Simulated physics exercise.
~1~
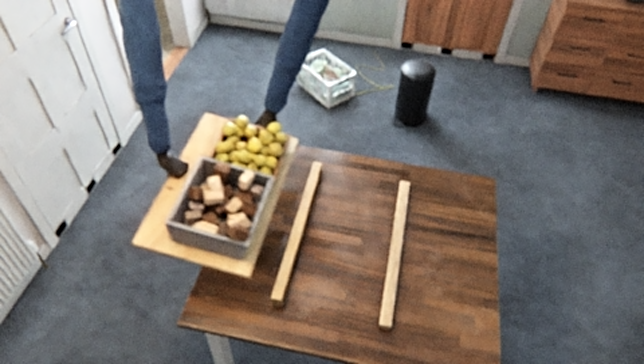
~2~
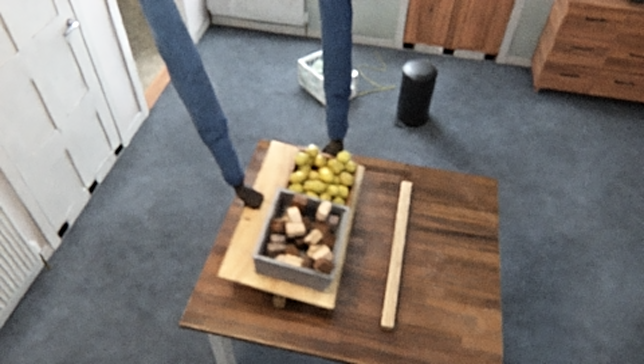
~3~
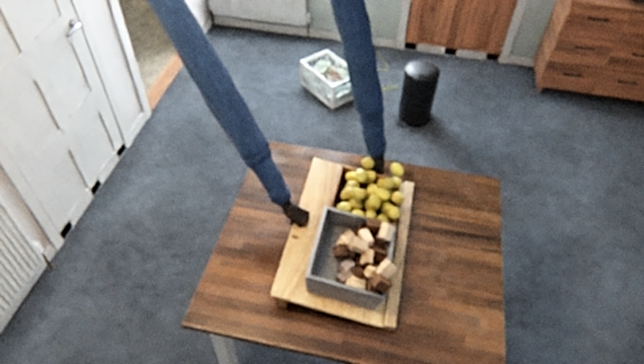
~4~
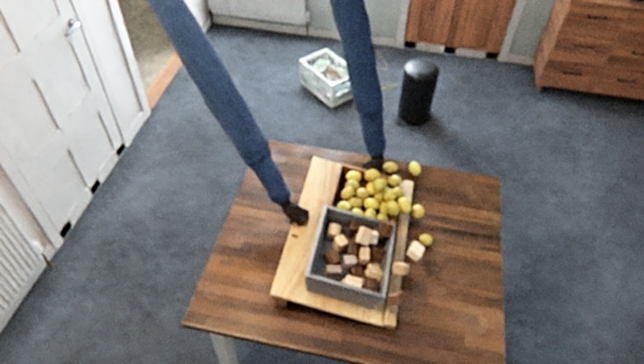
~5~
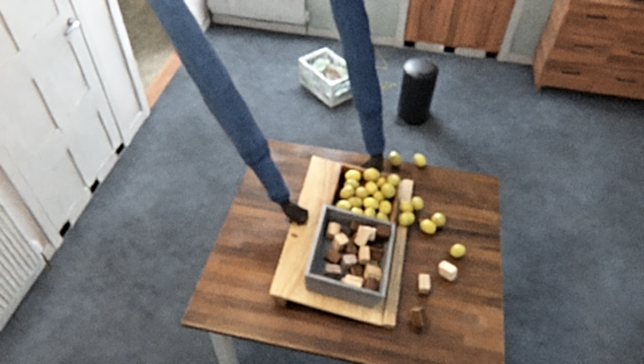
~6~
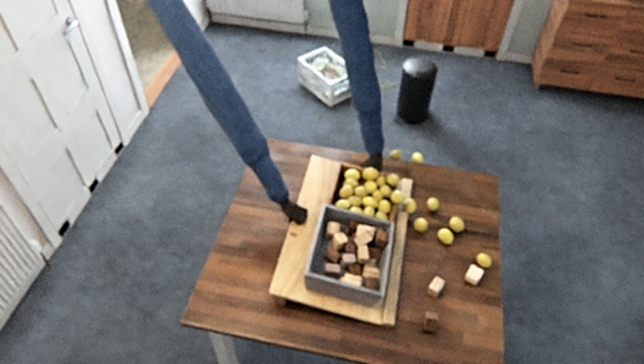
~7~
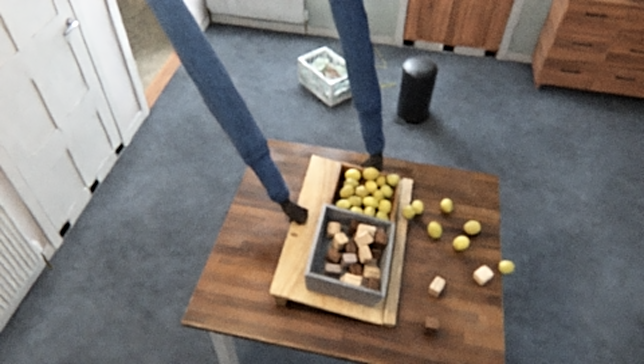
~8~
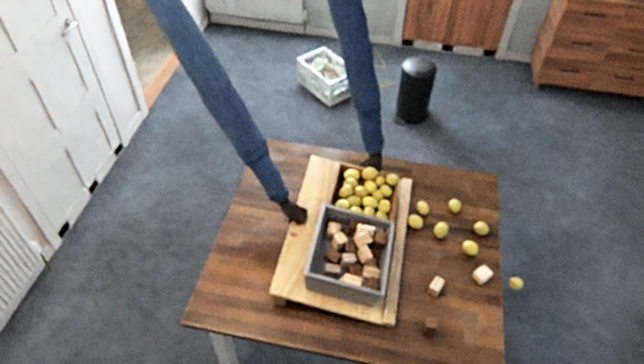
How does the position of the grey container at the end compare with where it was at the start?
It starts on the left, held over the table's left edge, and ends further right and a little lower in view, on the board resting on the table.
